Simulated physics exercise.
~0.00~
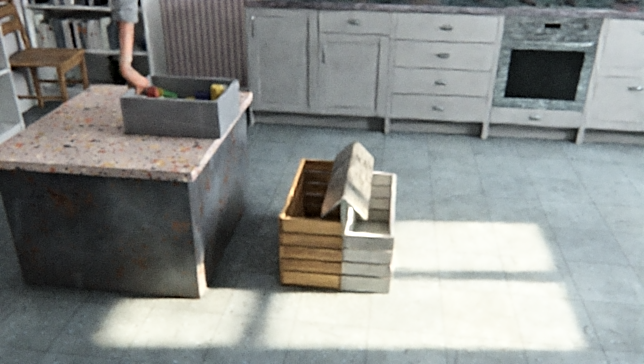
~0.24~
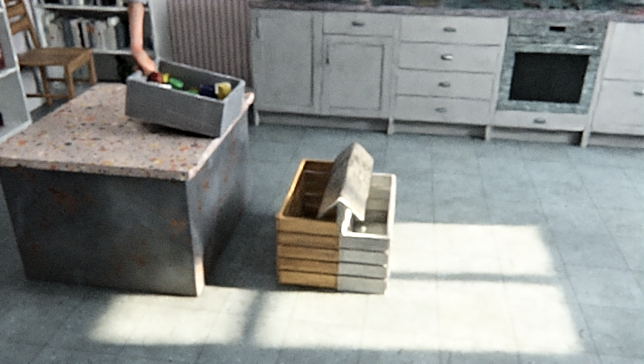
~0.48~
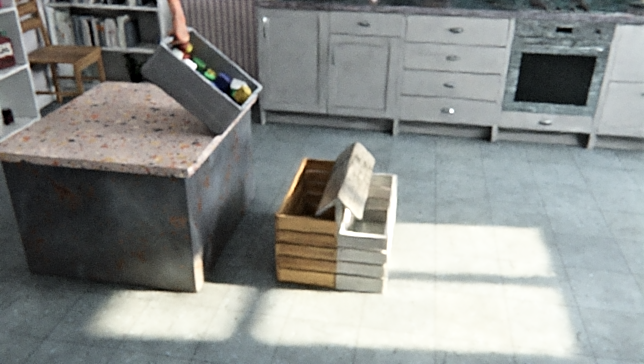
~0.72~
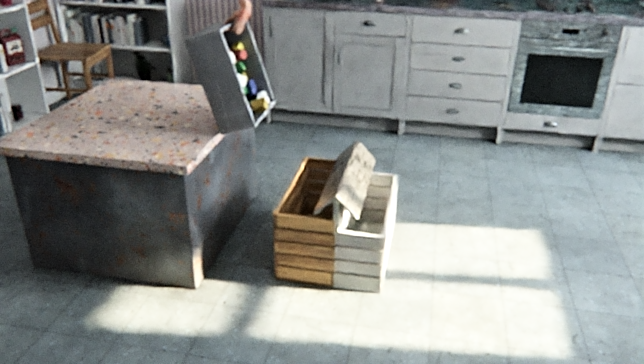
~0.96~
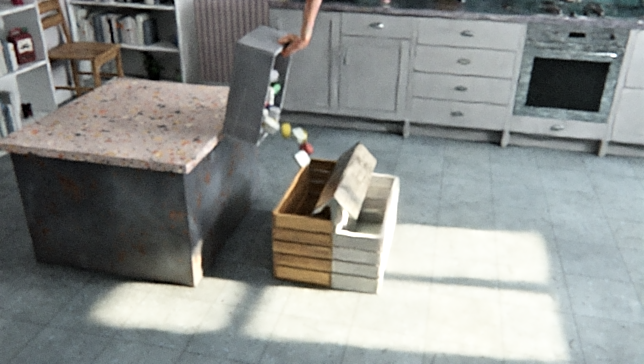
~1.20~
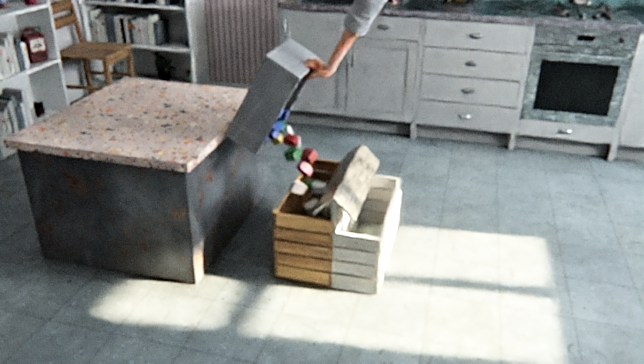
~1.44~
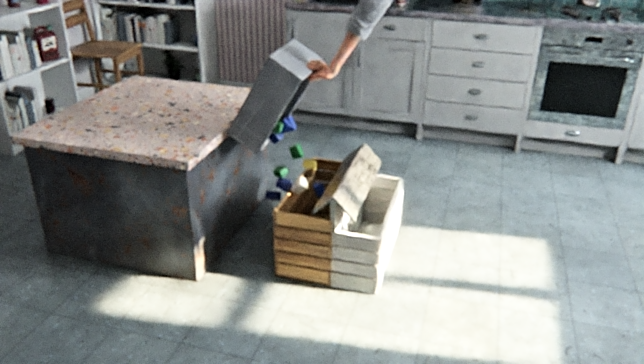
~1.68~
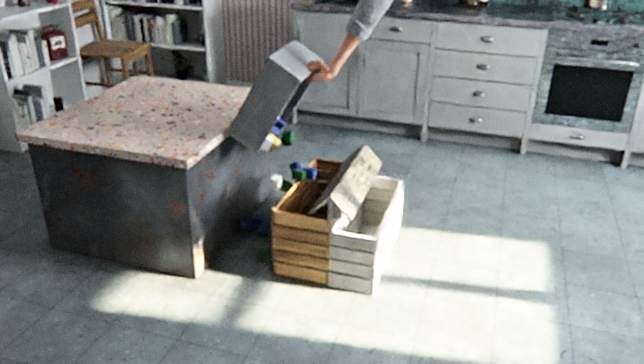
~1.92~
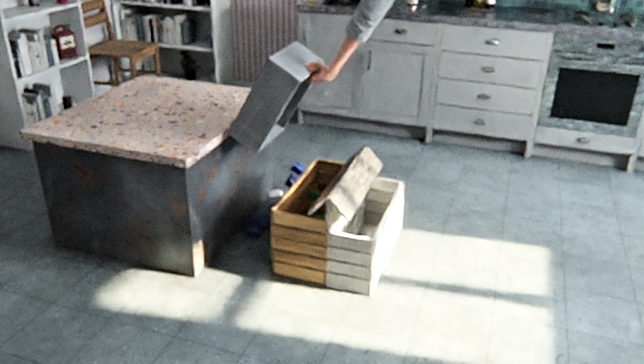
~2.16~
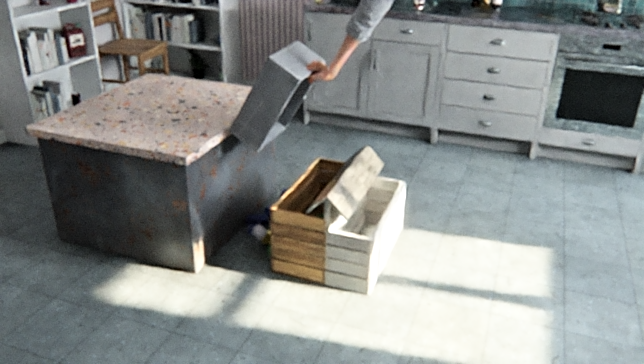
A grey box of colourful toy bricks was lifted off a speckled bench by a hand and tipped steeply, spilling many into the wooden trough beside a white one, while others dropped short onto the floor, where a few remained visible beside the trough.
